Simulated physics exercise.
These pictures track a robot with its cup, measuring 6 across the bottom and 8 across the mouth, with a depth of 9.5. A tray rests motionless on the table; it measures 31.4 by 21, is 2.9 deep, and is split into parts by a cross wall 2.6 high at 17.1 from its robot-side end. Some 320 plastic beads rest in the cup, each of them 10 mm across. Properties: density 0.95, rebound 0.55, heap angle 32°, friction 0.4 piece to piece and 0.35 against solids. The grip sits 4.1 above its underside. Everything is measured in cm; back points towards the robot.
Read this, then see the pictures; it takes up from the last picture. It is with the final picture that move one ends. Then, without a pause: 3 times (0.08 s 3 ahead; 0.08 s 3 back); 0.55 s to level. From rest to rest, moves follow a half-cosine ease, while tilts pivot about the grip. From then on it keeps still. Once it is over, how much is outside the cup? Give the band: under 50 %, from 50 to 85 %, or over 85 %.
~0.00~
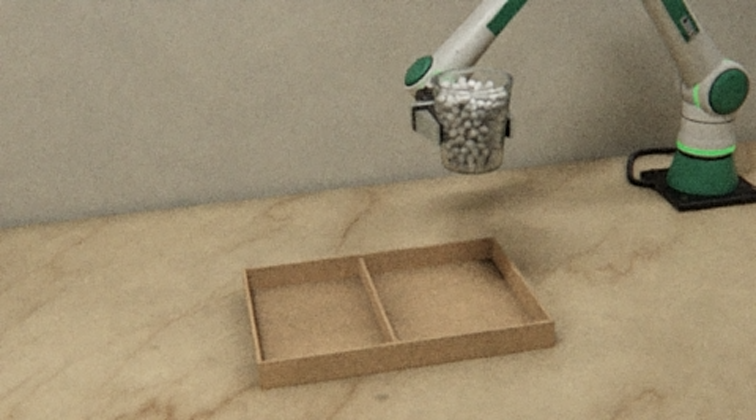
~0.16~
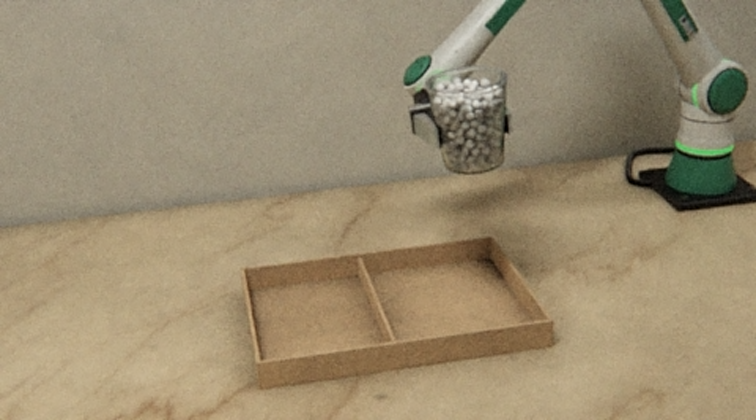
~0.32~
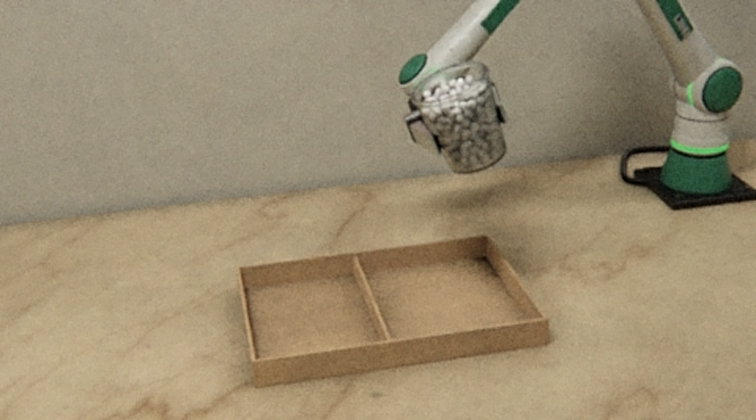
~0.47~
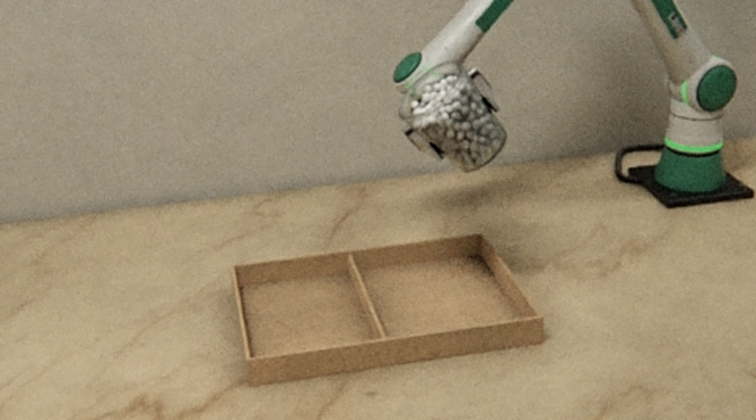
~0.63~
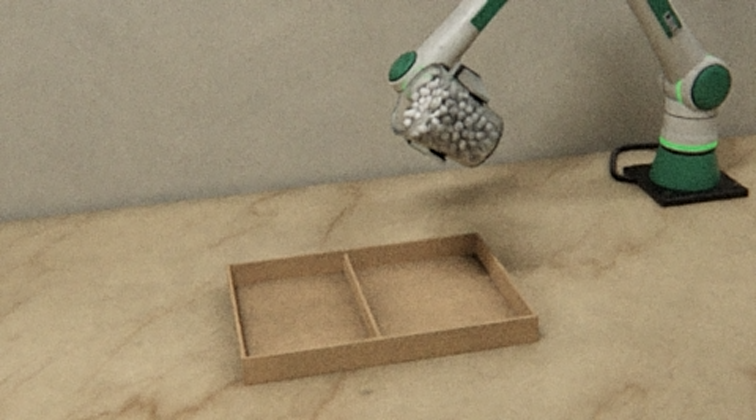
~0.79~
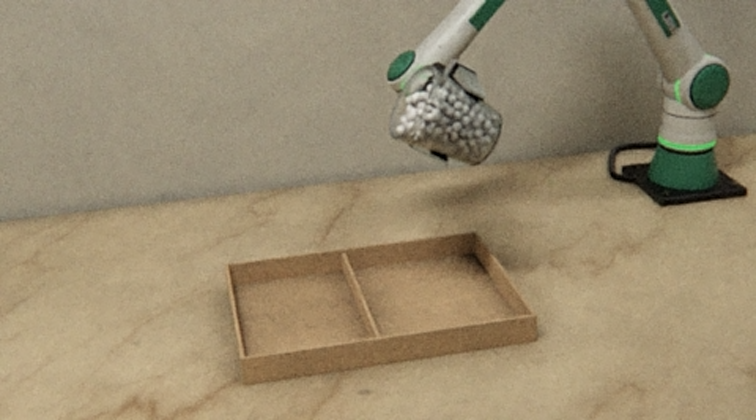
The share falls under 50 %.
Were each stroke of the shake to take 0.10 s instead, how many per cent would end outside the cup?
I'd expect close to 35 per cent then.
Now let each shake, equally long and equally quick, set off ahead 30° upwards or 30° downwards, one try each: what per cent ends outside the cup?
Result: Approx. 55 % and 25 %, one try each.
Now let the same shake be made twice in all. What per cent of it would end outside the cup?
In that case some 35 per cent.
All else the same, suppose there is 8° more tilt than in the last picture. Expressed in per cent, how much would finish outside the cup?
Near 55 %.
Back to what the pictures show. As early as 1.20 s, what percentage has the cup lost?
Roughly 35 percent up to then.
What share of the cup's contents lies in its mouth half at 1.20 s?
Some 45 per cent.
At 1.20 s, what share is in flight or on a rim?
My guess is some 10 in a hundred.
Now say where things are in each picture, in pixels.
In the first picture, cup middle at (472, 123), level; upper third of the load around (471, 101), from x 440 to 500, top at y 80; 318 in the cup.
In the second picture, cup middle at (470, 123), tilted 6° forward; upper third of the load around (468, 100), from x 440 to 500, top at y 85.
In the third picture, cup middle at (464, 122), tilted 20° forward; upper third of the load around (462, 101), from x 425 to 500, top at y 80.
In the fourth picture, cup middle at (457, 121), tilted 38° forward; upper third of the load around (453, 102), from x 415 to 500, top at y 80.
In the fifth picture, cup middle at (452, 121), tilted 52° forward; upper third of the load around (444, 104), from x 405 to 495, top at y 85.
In the sixth picture, cup middle at (450, 121), tilted 58° forward; upper third of the load around (443, 106), from x 400 to 495, top at y 85; 318 in the cup.
After 1.20 s, tilted 58° forward, highest piece 24 above the table; 212 in the cup, 72 in the far-side part, 3 in the robot-side part, 31 in flight or on a rim.
After 1.61 s, tilted 18° forward, highest piece 27 above the table; 183 in the cup, 94 in the far-side part, 19 in the robot-side part, 15 on the table or floor, 7 in flight or on a rim.
After 2.02 s, level, highest piece 26 above the table; 183 in the cup, 99 in the far-side part, 21 in the robot-side part, 15 on the table or floor.
After 3.07 s, level, highest piece 26 above the table; 183 in the cup, 99 in the far-side part, 21 in the robot-side part, 15 on the table or floor.
At rest, 183 in the cup, 99 in the far-side part, 21 in the robot-side part, 15 on the table or floor. That is 42 % outside the cup.
